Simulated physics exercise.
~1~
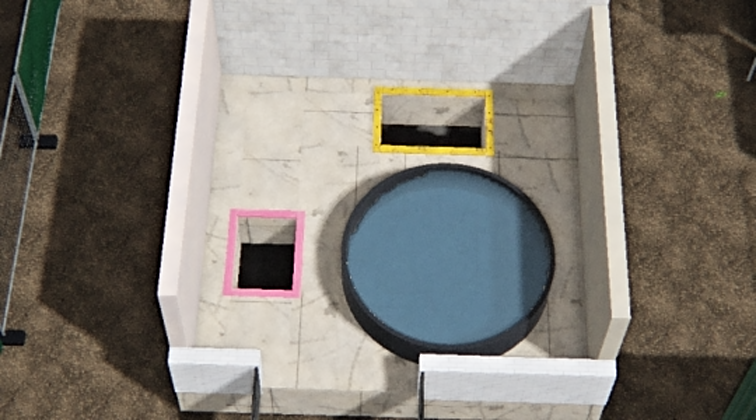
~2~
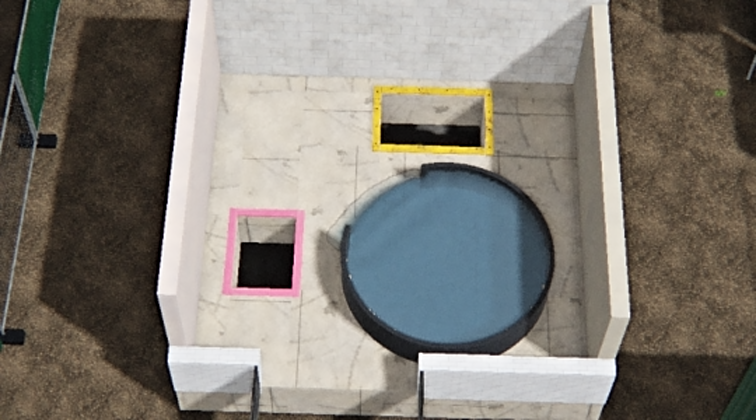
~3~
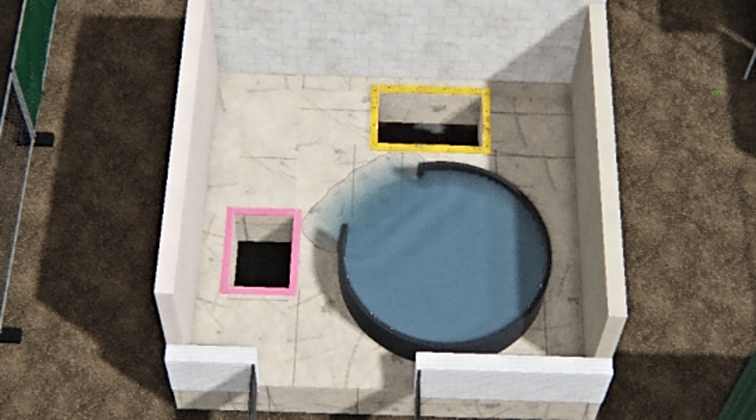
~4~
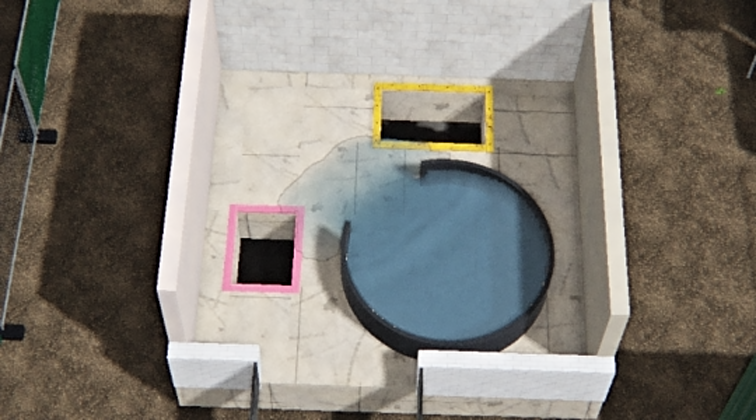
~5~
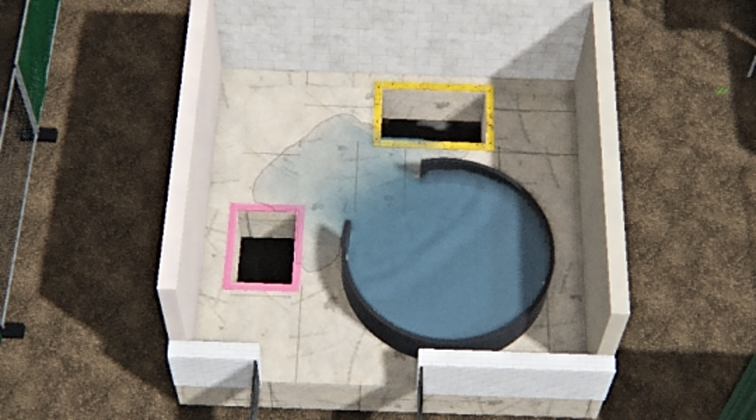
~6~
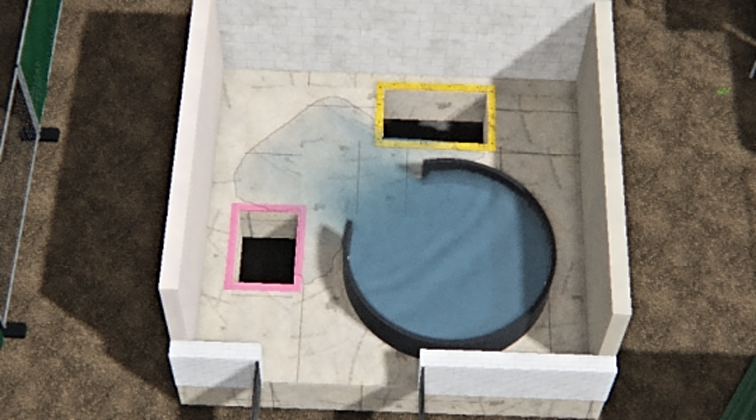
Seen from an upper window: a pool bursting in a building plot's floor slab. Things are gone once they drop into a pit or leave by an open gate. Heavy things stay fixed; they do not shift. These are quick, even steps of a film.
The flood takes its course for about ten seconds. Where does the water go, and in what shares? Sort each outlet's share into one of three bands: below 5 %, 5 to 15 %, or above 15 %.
Shares: The gate gets below 5 %; the yellow pit gets above 15 %; the pink pit gets above 15 %.
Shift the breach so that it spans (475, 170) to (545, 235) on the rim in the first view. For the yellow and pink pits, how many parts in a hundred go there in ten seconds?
Lab note - share by pit: Yellow 40 %, pink 4 %.
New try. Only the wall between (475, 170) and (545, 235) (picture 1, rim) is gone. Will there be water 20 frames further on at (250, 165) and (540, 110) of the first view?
Waterless, submerged.
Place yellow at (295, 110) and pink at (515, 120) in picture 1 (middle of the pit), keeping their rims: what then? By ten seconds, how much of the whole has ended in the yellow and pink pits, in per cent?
I reckon yellow ends up with 50 percent and pink with 6 percent.
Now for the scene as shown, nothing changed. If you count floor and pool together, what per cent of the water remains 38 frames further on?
70 % or so.
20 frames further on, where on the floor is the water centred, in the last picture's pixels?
I'd put it at around (374, 207).
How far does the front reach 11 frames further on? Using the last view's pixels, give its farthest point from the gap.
Front's tip: Near (224, 75).
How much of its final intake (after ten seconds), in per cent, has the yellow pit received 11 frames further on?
It would be roughly 15 percent of the ten-second total.
A moment on, water covers 35 % of the floor; the gate 0 %, the yellow pit 2 %, the pink pit 1 %.
Next, water covers 40 % of the floor; the gate 0 %, the yellow pit 3 %, the pink pit 2 %.
Then, water covers 50 % of the floor; the gate 0 %, the yellow pit 6 %, the pink pit 4 %.
Later, water covers 75 % of the floor; the gate 0 %, the yellow pit 15 %, the pink pit 14 %.
In the end, water covers 95 % of the floor; the gate 2 %, the yellow pit 22 %, the pink pit 26 %.
